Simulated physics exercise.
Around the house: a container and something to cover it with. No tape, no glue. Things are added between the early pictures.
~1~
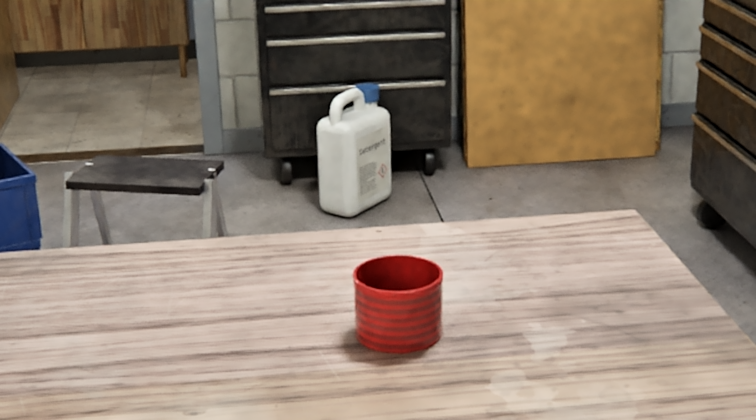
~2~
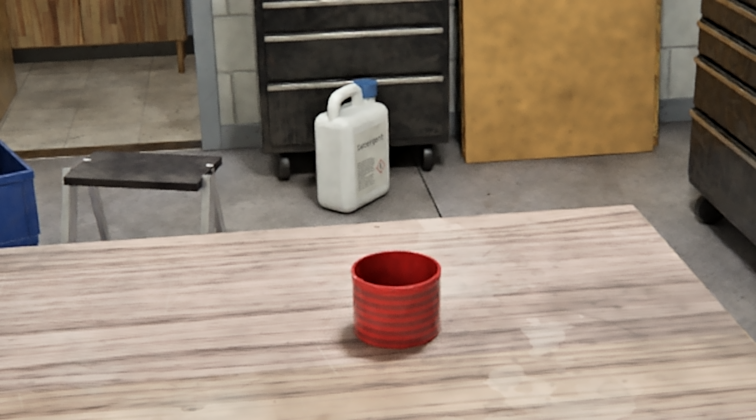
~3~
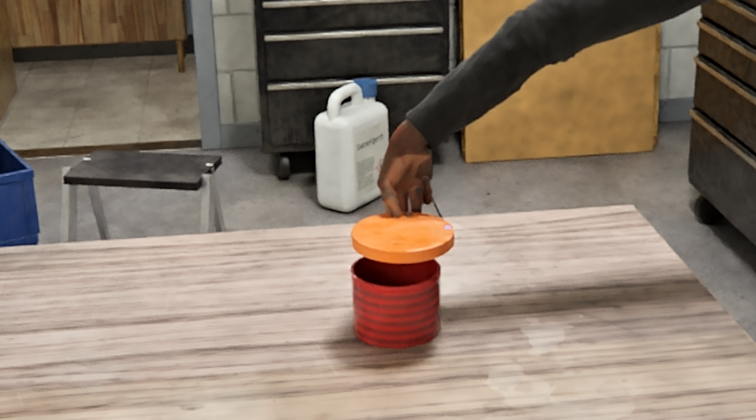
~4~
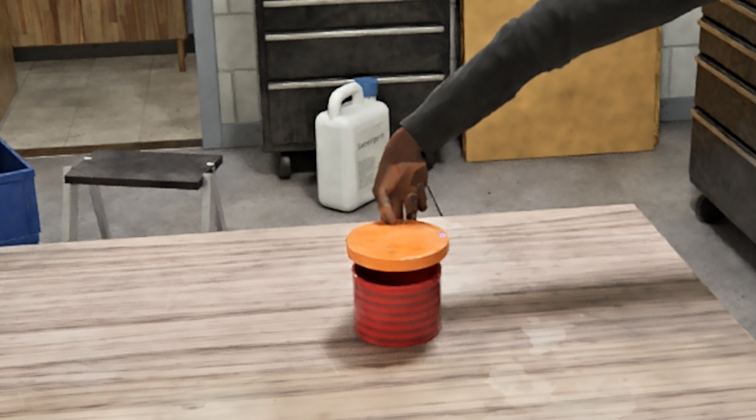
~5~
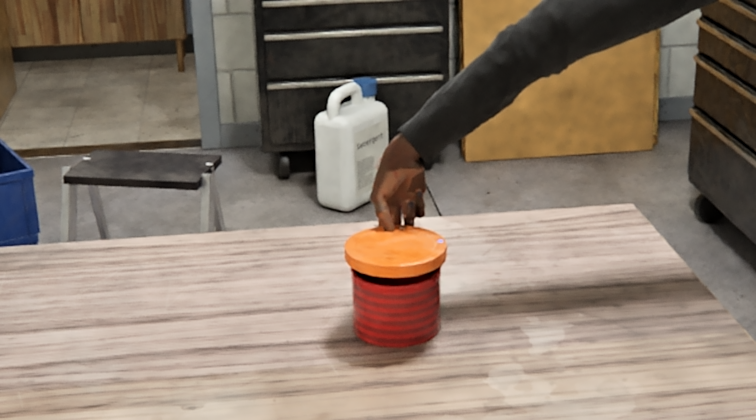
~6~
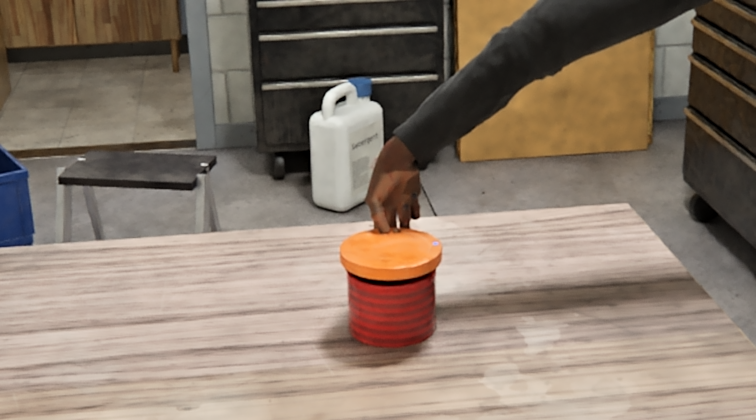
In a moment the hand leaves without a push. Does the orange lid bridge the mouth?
The orange lid works as a lid.
Then, 0.10 s later than the last frame, orange lid moving near (391, 262).
Then, 0.24 s later than the last frame, orange lid sitting on the rim near (391, 261).
When it is over, the orange lid rests on the rim, near (391, 261).
